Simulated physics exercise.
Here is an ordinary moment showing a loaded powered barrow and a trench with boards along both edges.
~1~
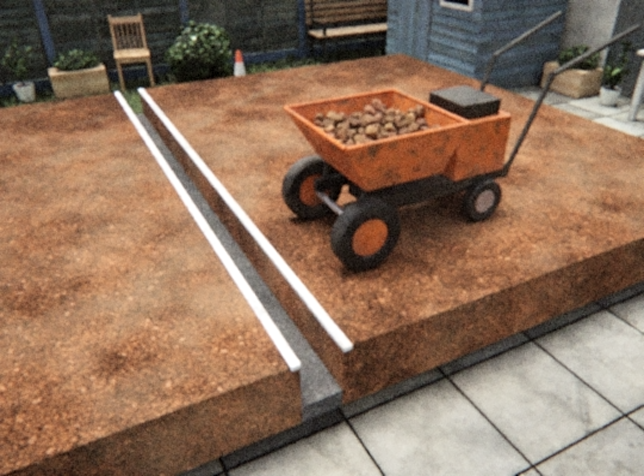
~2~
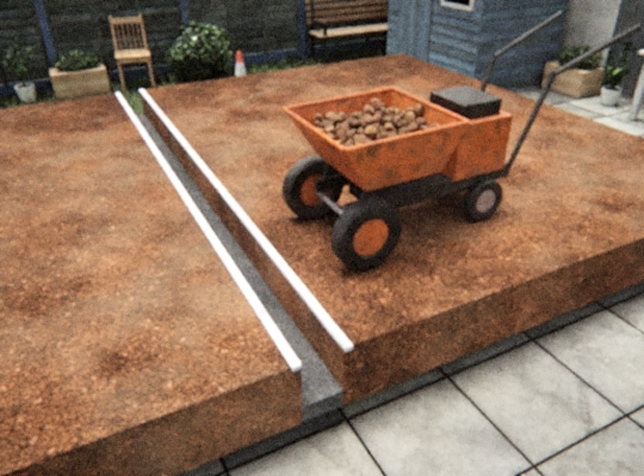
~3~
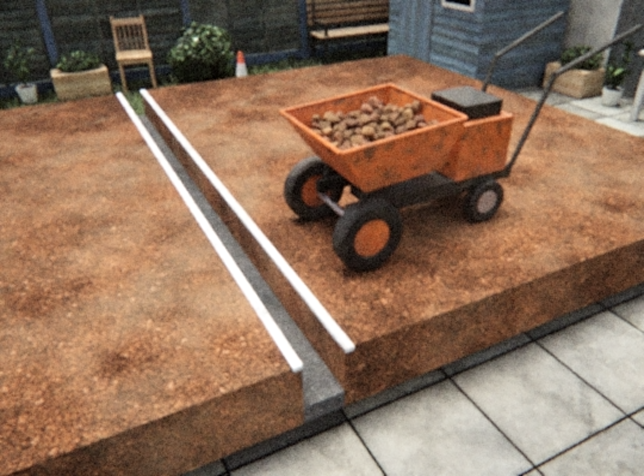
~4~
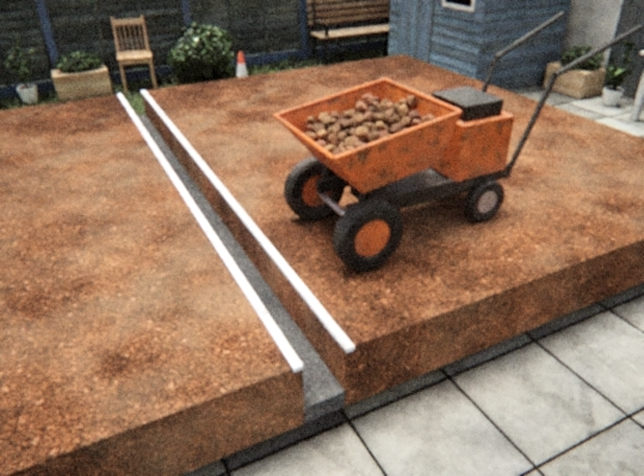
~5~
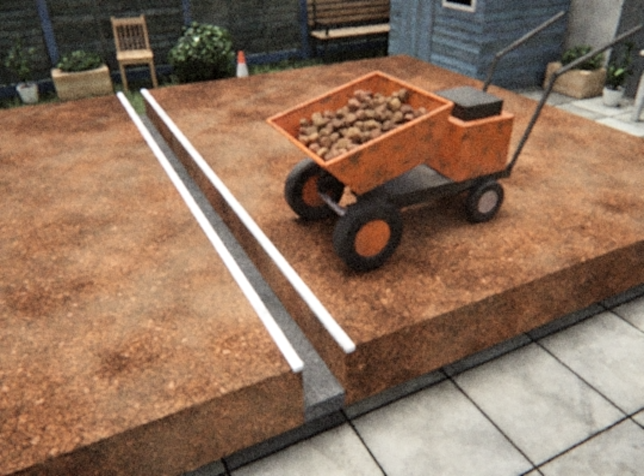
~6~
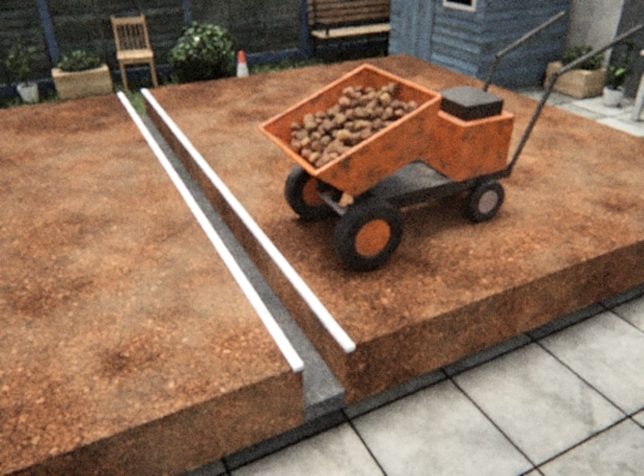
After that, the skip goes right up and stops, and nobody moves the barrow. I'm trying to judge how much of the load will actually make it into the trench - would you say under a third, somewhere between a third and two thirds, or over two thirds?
Honestly, the trench gets a third to two-thirds of the load.
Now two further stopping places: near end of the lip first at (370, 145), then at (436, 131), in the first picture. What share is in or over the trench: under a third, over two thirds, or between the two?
The first try: More than two thirds. The second: Under a third.
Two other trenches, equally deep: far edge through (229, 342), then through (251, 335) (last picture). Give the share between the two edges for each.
Lab note: Case 1 near 100 percent, case 2 near 80 percent.
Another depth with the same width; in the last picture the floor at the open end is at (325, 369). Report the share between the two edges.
The share would be roughly 40 per cent.
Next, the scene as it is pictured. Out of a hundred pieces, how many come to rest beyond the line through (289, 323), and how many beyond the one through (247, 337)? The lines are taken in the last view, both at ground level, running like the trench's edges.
Respectively 60 and 30 percent.
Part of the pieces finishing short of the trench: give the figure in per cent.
Call it some 0 percent of the pieces.
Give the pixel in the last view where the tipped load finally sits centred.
Close to (232, 264), more or less.
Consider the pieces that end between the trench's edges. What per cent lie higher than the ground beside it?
0 per cent, near enough.
Shortly afterwards, skip tipped steeply; the whole lot in the skip.
Next, skip tipped right over; the bulk in the skip; only a few in or heaped over the trench; a little beyond it; only a few falling.
Some moments later, skip tipped right over; near a quarter in the skip; near a quarter in or heaped over the trench; near half beyond it.
In the end, skip tipped right over; near half in or heaped over the trench; near half beyond it.
